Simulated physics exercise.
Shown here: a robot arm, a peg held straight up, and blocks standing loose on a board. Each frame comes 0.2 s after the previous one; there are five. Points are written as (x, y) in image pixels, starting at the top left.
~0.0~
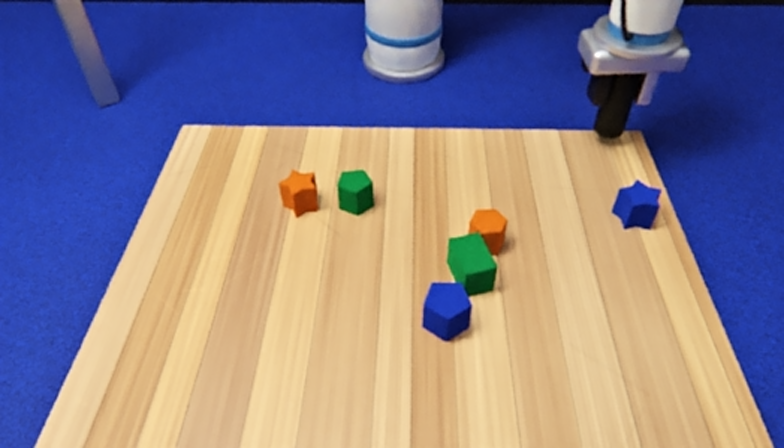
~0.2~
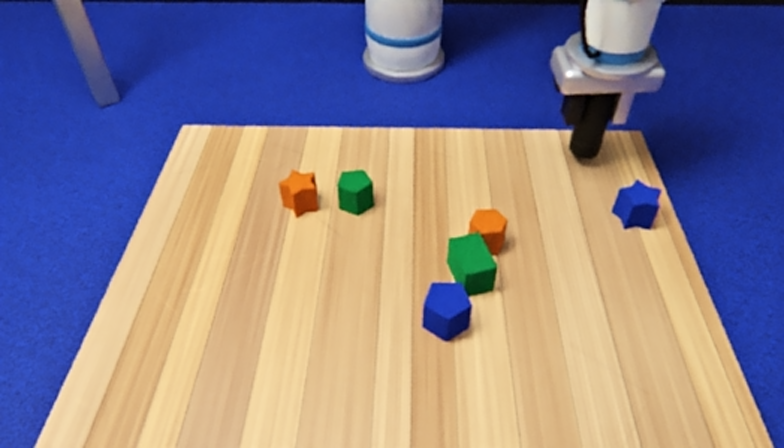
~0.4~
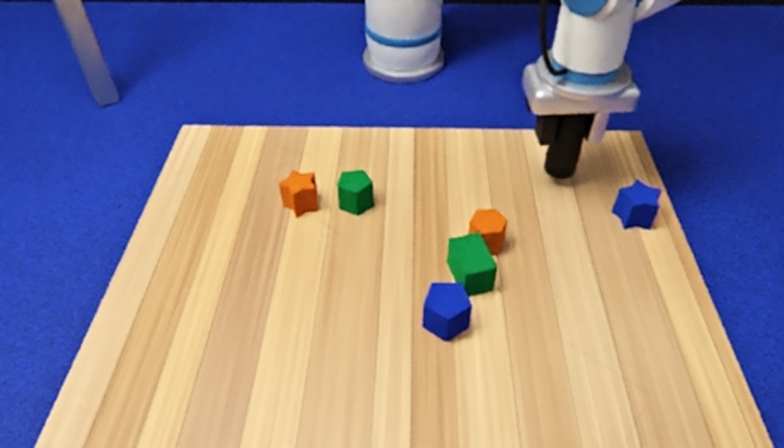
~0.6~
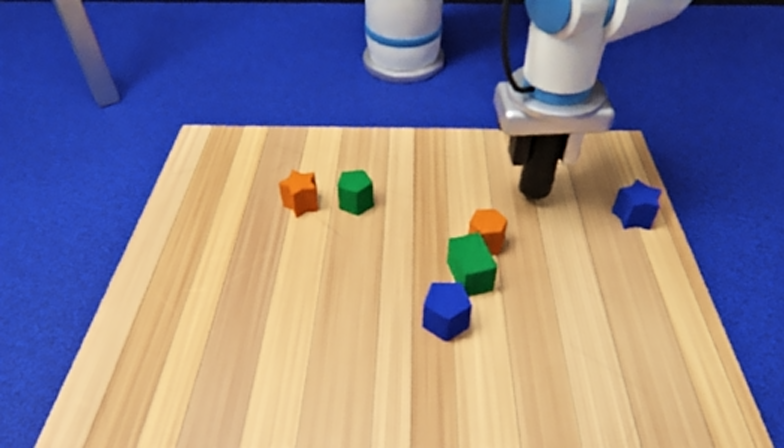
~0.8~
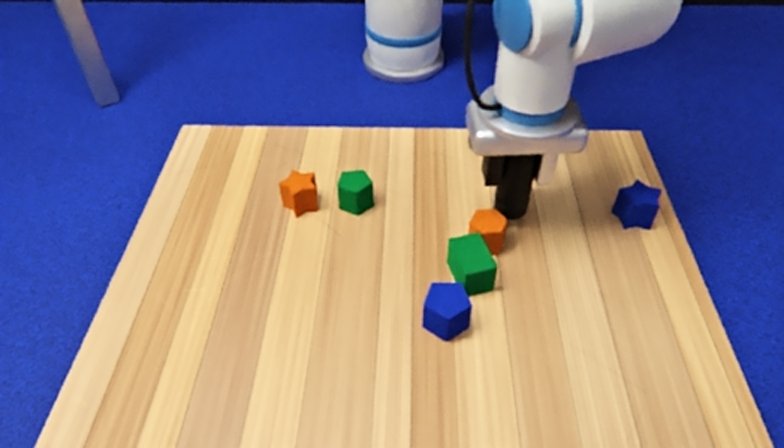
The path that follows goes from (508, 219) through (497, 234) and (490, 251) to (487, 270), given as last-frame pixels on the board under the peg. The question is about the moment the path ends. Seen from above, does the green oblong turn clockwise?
No, that is not how it ends up.
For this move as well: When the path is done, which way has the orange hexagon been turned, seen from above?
It is turned clockwise.
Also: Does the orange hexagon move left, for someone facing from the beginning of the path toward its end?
Short answer: No.
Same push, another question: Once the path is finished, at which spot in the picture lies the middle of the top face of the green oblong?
It should be at (451, 271) by then.
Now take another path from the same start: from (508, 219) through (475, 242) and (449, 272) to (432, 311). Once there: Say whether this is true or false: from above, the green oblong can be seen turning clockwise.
Answer: False.
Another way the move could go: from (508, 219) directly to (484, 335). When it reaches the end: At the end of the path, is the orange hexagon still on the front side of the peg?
No, I don't think so.
What follows on the original path. Halfway along, peg (495, 232); green oblong (461, 264), turned 30° anticlockwise; orange hexagon (472, 236).
At the end, peg (488, 260); blue pentagon (447, 301); green oblong (451, 271), turned 65° anticlockwise; orange hexagon (453, 243), turned 25° clockwise.
